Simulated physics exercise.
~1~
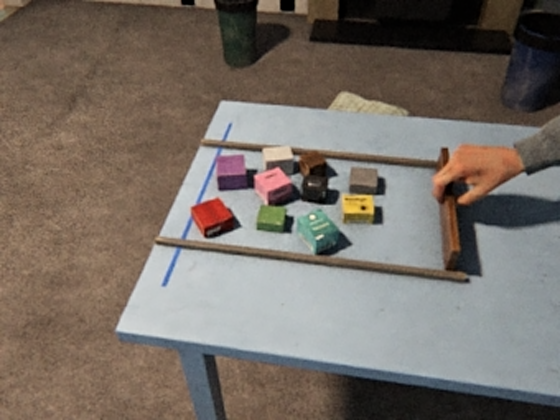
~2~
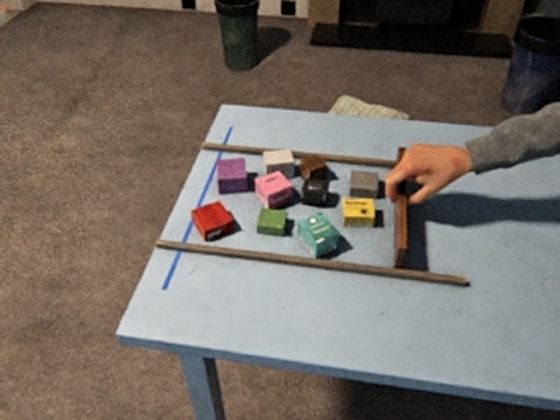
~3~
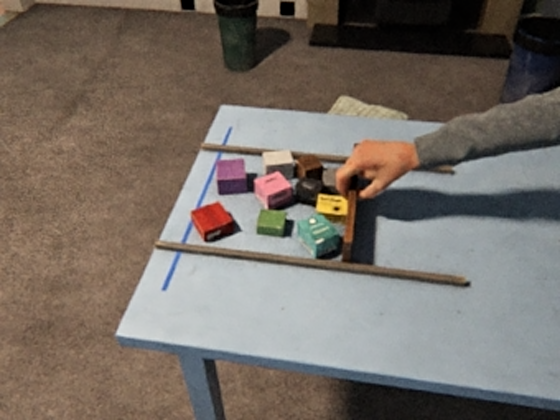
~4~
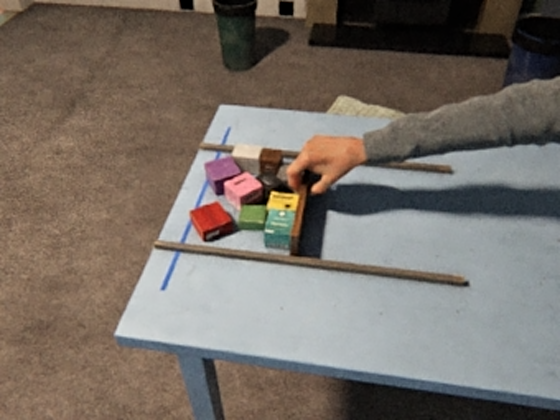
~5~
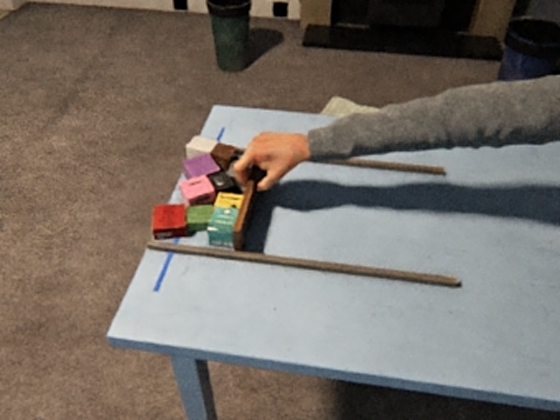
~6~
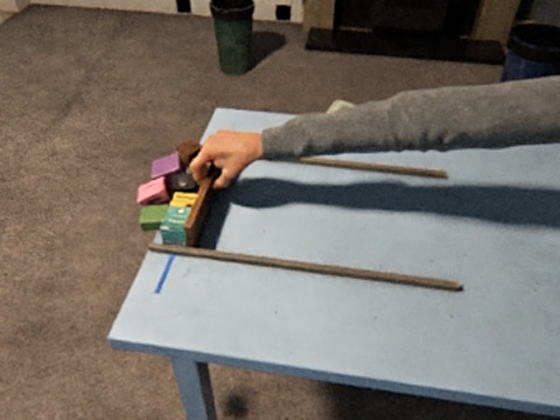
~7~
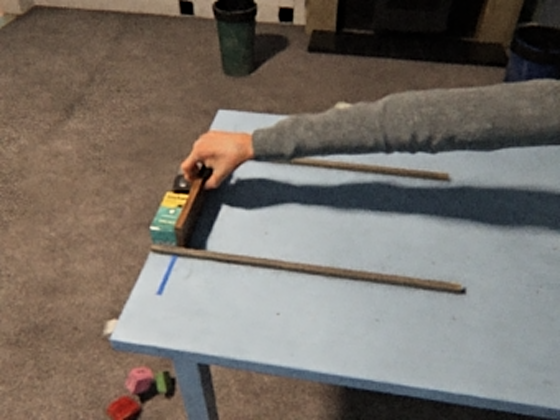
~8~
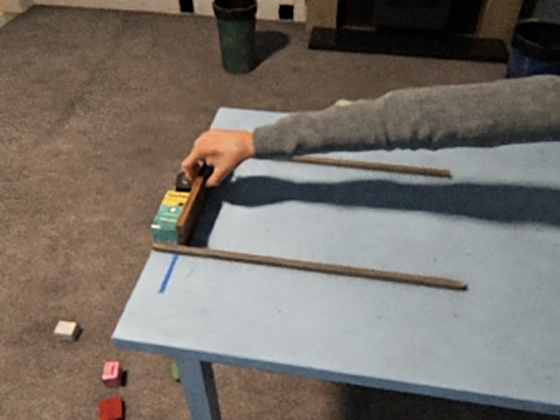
A hand slides a wooden board left, pushing several colourful blocks off the blue table's end.
